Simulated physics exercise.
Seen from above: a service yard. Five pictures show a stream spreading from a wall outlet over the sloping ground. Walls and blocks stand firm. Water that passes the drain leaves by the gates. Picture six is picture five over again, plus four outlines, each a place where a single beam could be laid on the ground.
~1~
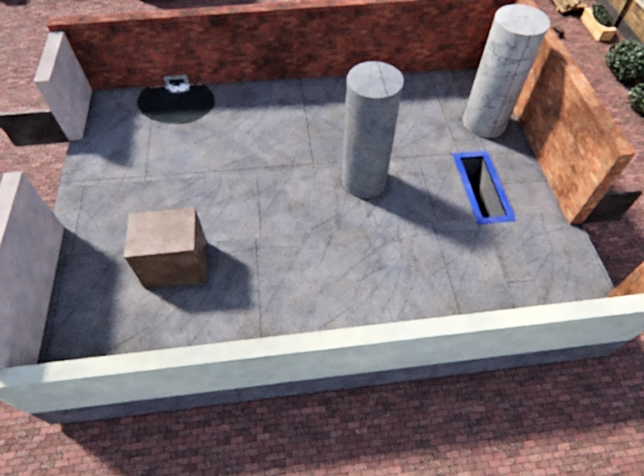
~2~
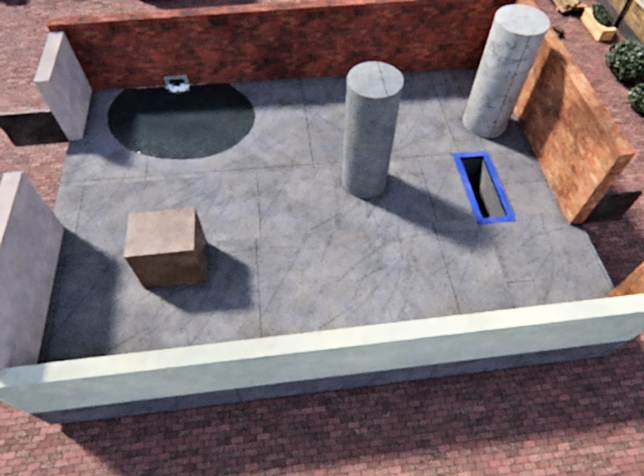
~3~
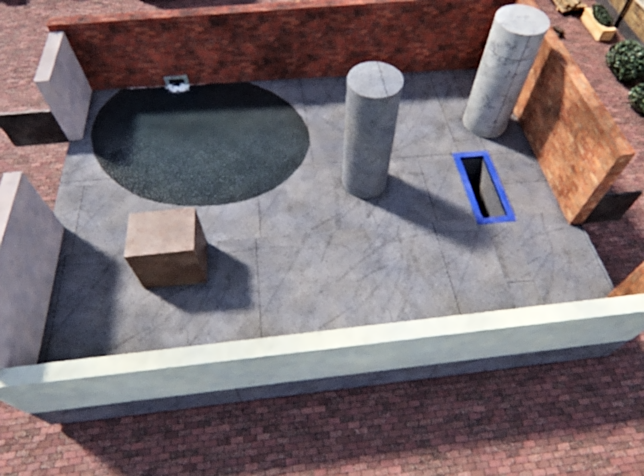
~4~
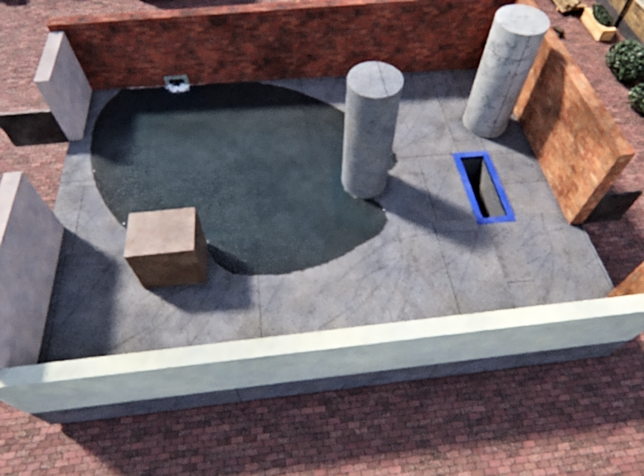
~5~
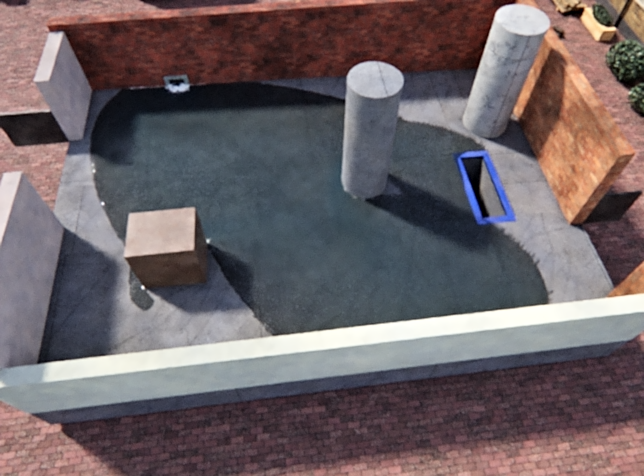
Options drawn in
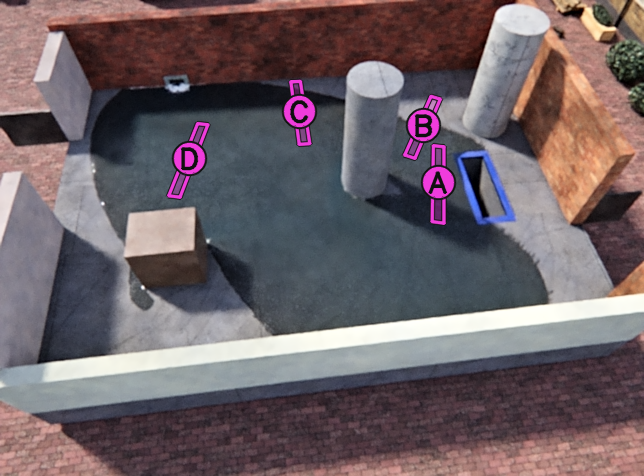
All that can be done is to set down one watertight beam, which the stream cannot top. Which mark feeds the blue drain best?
Use position D.
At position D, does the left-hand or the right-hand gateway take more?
The right gate.
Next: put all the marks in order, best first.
Best to worst: D, B, C, A.
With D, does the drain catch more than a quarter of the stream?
No.
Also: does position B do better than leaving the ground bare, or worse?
It is worse.
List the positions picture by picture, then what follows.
Outfall at (177, 81); blue drain at (483, 186); open gate at (586, 260); open gate at (74, 181); 3 % of the ground under water, visible out to (185, 118); blue drain still dry, in the first picture.
In the second picture, 9 % of the ground under water, visible out to (203, 153); blue drain still dry.
In the third picture, 20 % of the ground under water, visible out to (293, 169); blue drain still dry.
In the fourth picture, 37 % of the ground under water, visible out to (360, 239); blue drain still dry.
In the fifth picture, 59 % of the ground under water, visible out to (526, 285); blue drain taking water.
In magenta, A from (438, 222) to (438, 146); B from (409, 156) to (435, 97); C from (304, 143) to (295, 81); D from (174, 196) to (202, 124).
With A, about 2 % of the stream goes into the blue drain, about 98 % out by the gates.
With B, about 12 % of the stream goes into the blue drain, about 87 % out by the gates.
With C, about 9 % of the stream goes into the blue drain, about 91 % out by the gates.
With D, about 19 % of the stream goes into the blue drain, about 81 % out by the gates.
